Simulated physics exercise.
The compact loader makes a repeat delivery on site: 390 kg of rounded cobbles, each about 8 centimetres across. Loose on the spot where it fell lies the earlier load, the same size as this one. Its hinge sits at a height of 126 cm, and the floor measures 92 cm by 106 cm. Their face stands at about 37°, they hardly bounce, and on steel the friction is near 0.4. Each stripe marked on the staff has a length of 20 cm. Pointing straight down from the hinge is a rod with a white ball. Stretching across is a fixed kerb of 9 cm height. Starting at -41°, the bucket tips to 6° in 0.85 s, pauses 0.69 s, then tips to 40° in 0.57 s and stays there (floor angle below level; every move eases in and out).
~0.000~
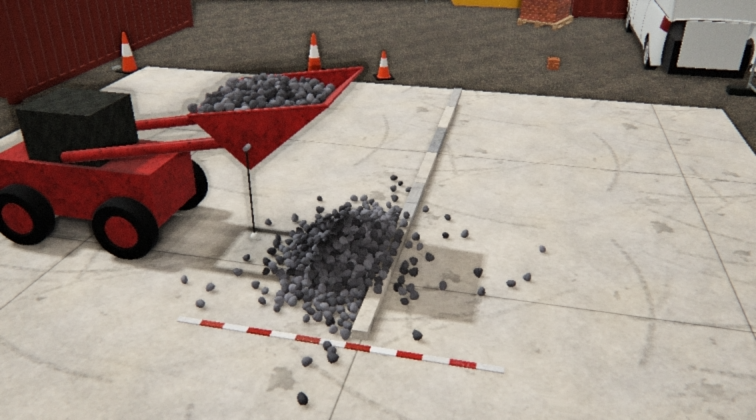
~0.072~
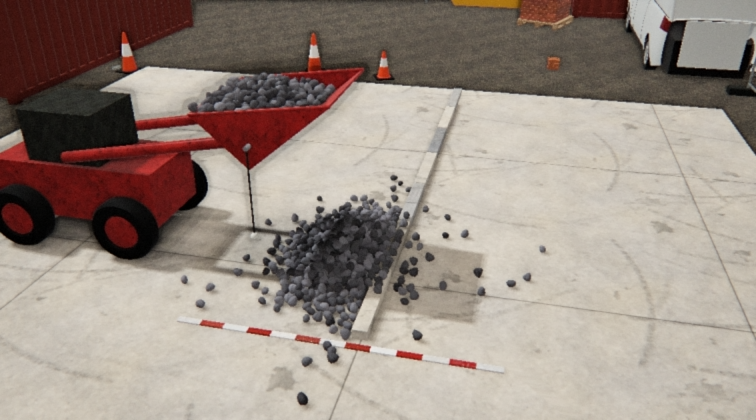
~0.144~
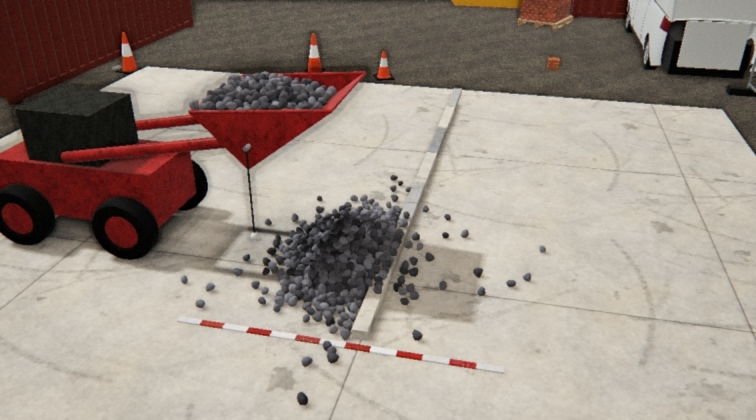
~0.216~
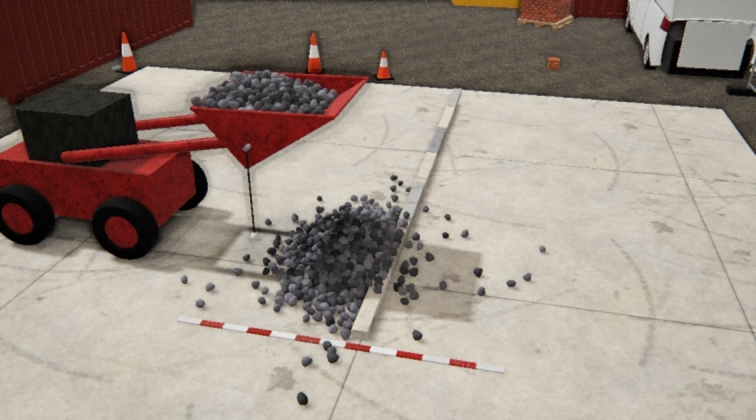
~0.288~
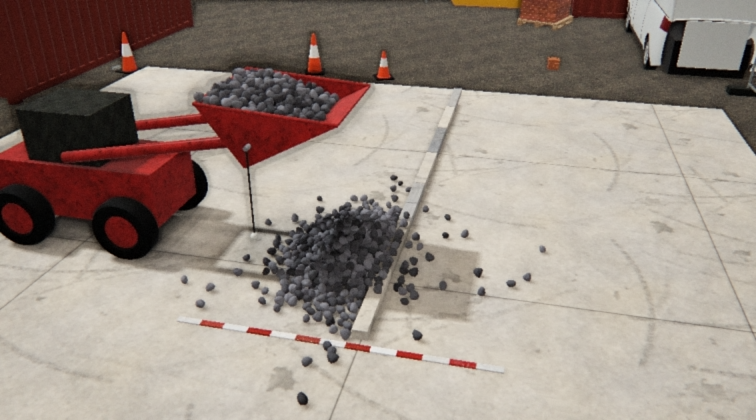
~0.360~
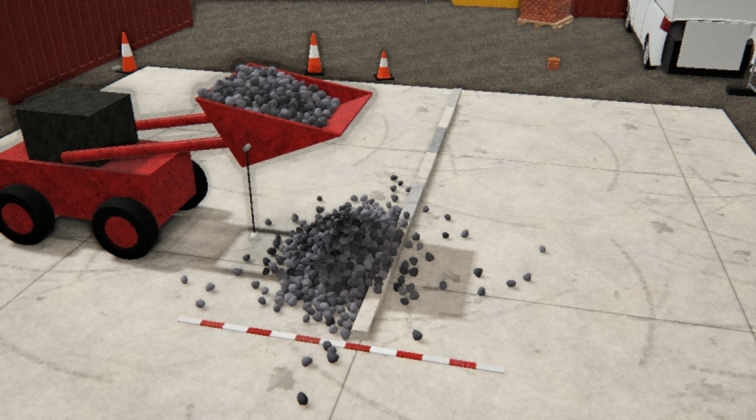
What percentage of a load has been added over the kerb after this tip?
47 %.
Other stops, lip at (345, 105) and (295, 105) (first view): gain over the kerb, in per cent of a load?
I'd say close to 70 per cent for one and close to 10 per cent for the other, in that order.
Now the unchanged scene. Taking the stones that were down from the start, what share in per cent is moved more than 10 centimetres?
I'd say roughly 5 per cent of them.
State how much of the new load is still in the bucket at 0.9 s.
About 100 percent is still in there.
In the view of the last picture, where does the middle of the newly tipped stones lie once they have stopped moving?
Roughly pixel (389, 247) in the last view.
After 0.6 s the floor is at -1°; in per cent of one load, 100 in the bucket, 97 on this side of the kerb, 4 over the kerb; the foremost stones are at (487, 265).
After 0.9 s the floor is at 6°; in per cent of one load, 100 in the bucket, 97 on this side of the kerb, 4 over the kerb; the foremost stones are at (487, 265).
After 2.6 s the floor is at 40°; in per cent of one load, 11 in the bucket, 169 on this side of the kerb, 21 over the kerb; the foremost stones are at (499, 269).
After 5.1 s the floor is at 40°; in per cent of one load, 0 in the bucket, 150 on this side of the kerb, 51 over the kerb; the foremost stones are at (520, 294). Net gain over the kerb, 47.
